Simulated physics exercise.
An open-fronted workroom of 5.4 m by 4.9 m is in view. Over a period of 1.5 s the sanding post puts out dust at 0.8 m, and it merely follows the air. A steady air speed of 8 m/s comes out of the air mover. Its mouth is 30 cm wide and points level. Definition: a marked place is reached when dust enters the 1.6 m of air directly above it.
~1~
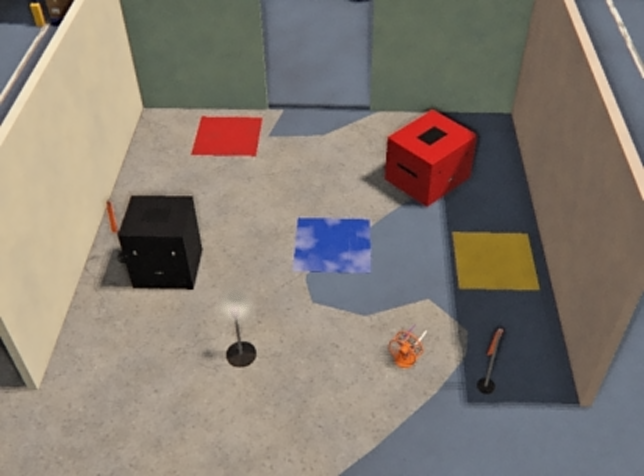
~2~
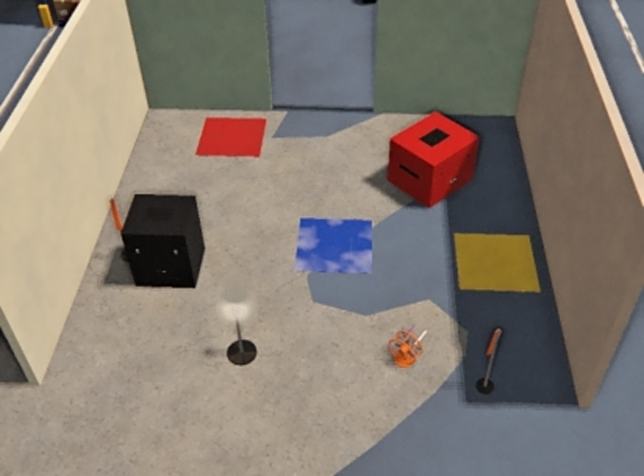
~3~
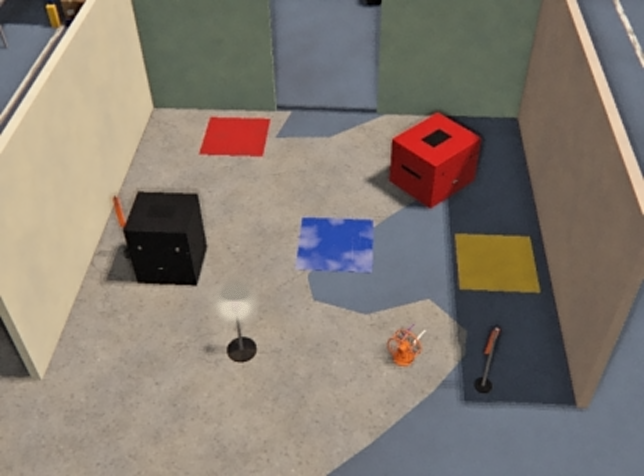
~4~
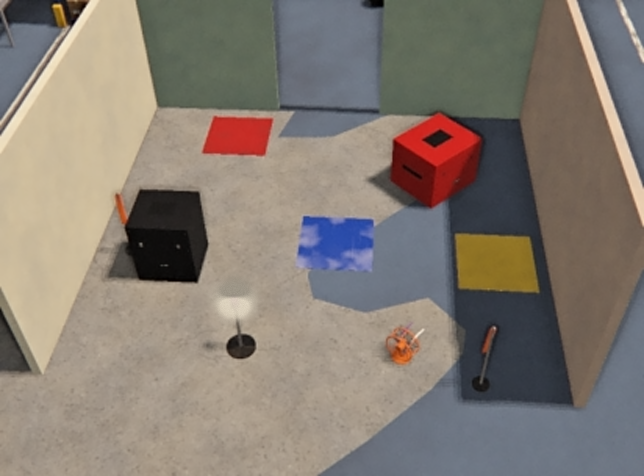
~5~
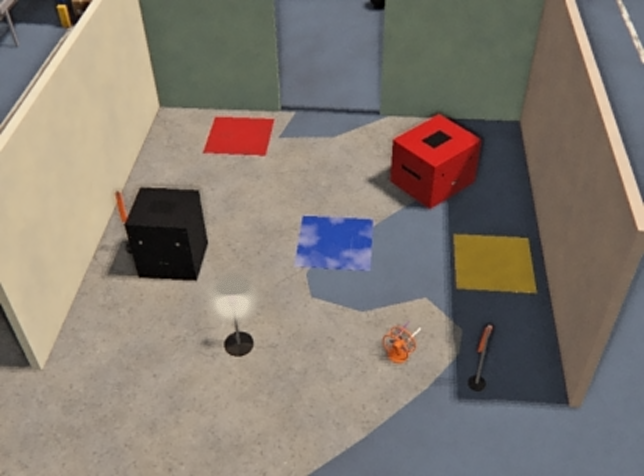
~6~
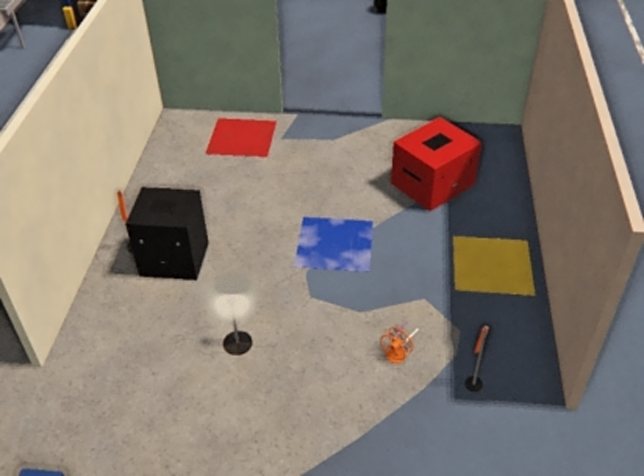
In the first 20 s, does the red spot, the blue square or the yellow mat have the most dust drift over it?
The yellow one.
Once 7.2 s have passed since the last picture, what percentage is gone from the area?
Estimated value: Around 1 per cent.
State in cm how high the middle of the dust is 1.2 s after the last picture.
Height of middle: Approx. 70 cm.
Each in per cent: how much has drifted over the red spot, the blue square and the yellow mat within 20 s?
Around 10 % for red, 0 % for blue, 60 % for yellow.
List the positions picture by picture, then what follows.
In the first frame, the dust is thickest near (235, 306), the sanding post stands at (236, 316) and the air mover is at (406, 348).
In the second frame, the dust is thickest near (235, 305), the blue square is centred on (335, 245), the red spot is centred on (232, 137) and the yellow mat is centred on (496, 262).
In the third frame, the dust is thickest near (235, 302), a ribbon ends at (123, 227) and a ribbon ends at (488, 353).
In the fourth frame, the dust is thickest near (234, 300), the top of a packing case is at (438, 138) and the top of a packing case is at (163, 209).
In the fifth frame, the dust is thickest near (232, 297).
In the sixth frame, the dust is thickest near (231, 297), a ribbon ends at (126, 221) and a ribbon ends at (478, 352).
Then, 1.2 s after the last picture, 0 % has passed over the blue square, 0 % over the red spot and 0 % over the yellow mat; 0 % has left the area, and the middle of the rest is near (233, 303).
Then, 3.2 s after the last picture, 0 % has passed over the blue square, 0 % over the red spot and 0 % over the yellow mat; 0 % has left the area, and the middle of the rest is near (240, 316).
Then, 7.2 s after the last picture, 0 % has passed over the blue square, 0 % over the red spot and 11 % over the yellow mat; 1 % has left the area, and the middle of the rest is near (260, 327).
Then, 19.2 s after the last picture, 0 % has passed over the blue square, 8 % over the red spot and 57 % over the yellow mat; 46 % has left the area, and the middle of the rest is near (192, 283).
